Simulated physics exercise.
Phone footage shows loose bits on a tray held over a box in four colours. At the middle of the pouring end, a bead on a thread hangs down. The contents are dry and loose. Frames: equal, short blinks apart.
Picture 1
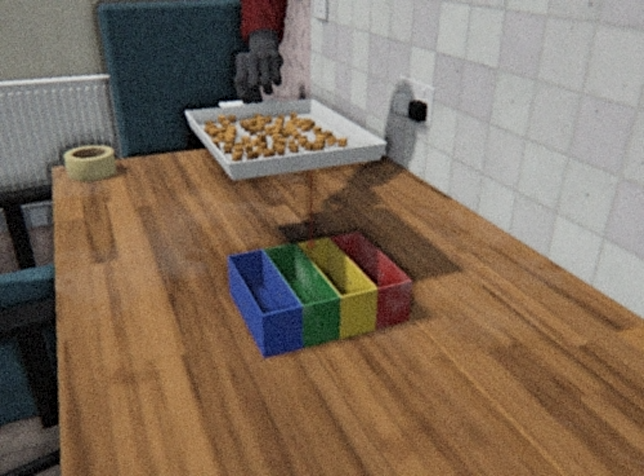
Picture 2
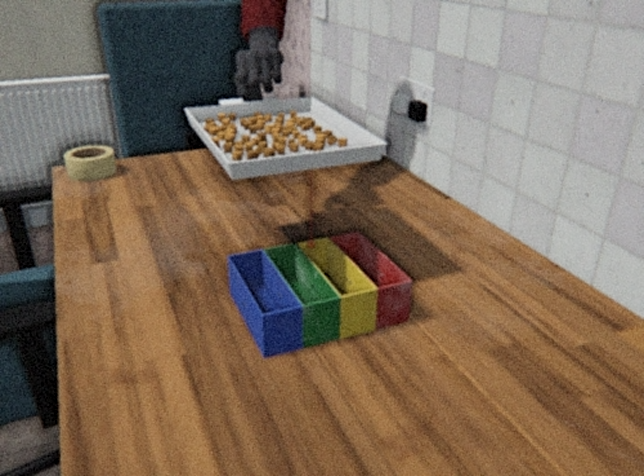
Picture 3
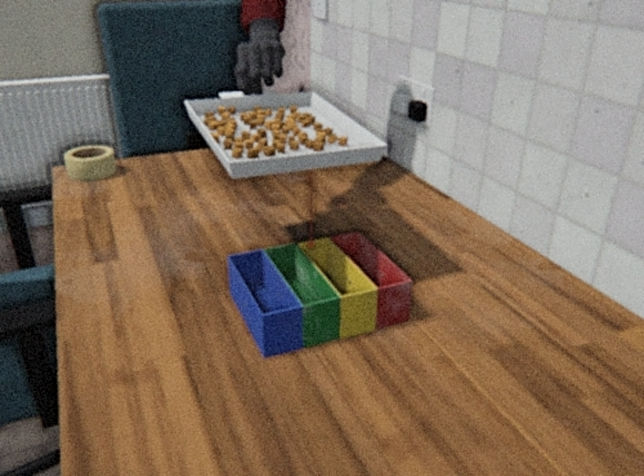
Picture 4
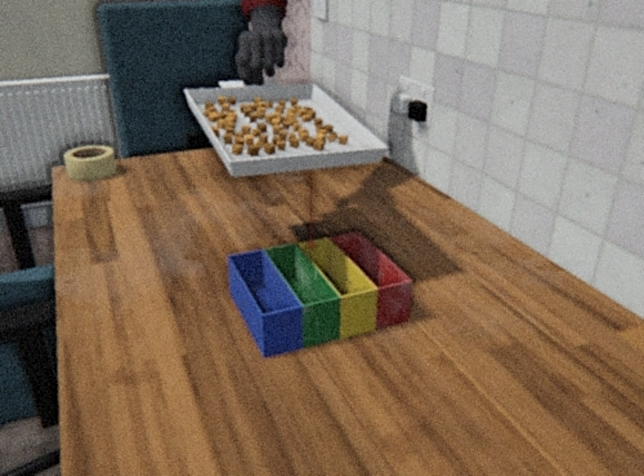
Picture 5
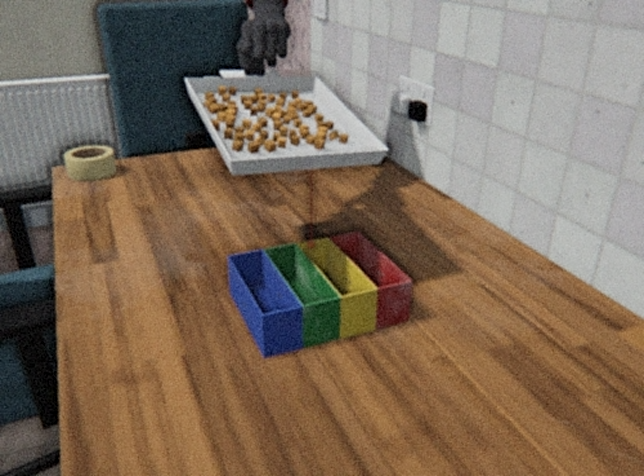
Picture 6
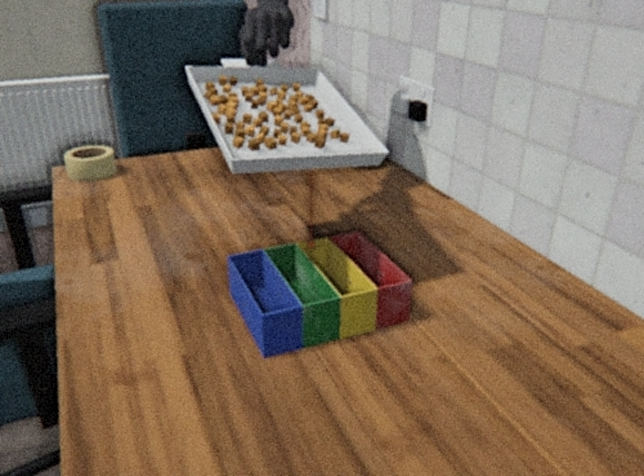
In the video, a dark gloved hand is at the far side of a white tray of small brown pieces above a four-coloured box on a wooden table, and the tray's far side gradually rises, tilting its near edge slightly rightward.
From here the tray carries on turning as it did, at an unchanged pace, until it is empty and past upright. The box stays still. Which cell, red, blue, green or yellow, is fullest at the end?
The red cell is fullest at the end.
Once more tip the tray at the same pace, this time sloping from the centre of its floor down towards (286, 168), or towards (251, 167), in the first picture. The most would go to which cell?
Try 1 - the cell in blue; try 2 - the blue cell.
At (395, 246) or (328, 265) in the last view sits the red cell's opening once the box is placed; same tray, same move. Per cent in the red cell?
The first position comes out at 20 per cent, the other at 20 per cent.
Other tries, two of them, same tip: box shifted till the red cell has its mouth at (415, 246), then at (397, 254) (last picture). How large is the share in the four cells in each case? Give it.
Near 90 and 90 percent respectively.
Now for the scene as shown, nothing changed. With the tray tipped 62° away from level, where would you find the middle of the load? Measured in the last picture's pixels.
Its middle sits at about pixel (335, 144).
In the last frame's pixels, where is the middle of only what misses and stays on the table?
Once everything settles, the pieces are centred near (436, 281).
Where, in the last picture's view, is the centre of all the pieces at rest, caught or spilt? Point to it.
Last view, resting centre - approx. (371, 297).
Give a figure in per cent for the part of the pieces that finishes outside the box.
Roughly 30 percent of the load.
Soon, tray tipped steeply; nearly all on the tray; a small part falling or outside the box.
A while on, tray tipped past a quarter turn; most on the tray; a stray few in the red cell; a stray few in the green cell; a small part falling or outside the box.
Towards the end, tray tipped past a quarter turn; about half in the red cell; about a quarter in the yellow cell; a small part in the green cell; a stray few in the blue cell; about a quarter falling or outside the box.
Finally, tray tipped past a quarter turn; about half in the red cell; about a quarter in the yellow cell; a small part in the green cell; a stray few in the blue cell; about a quarter outside the box.
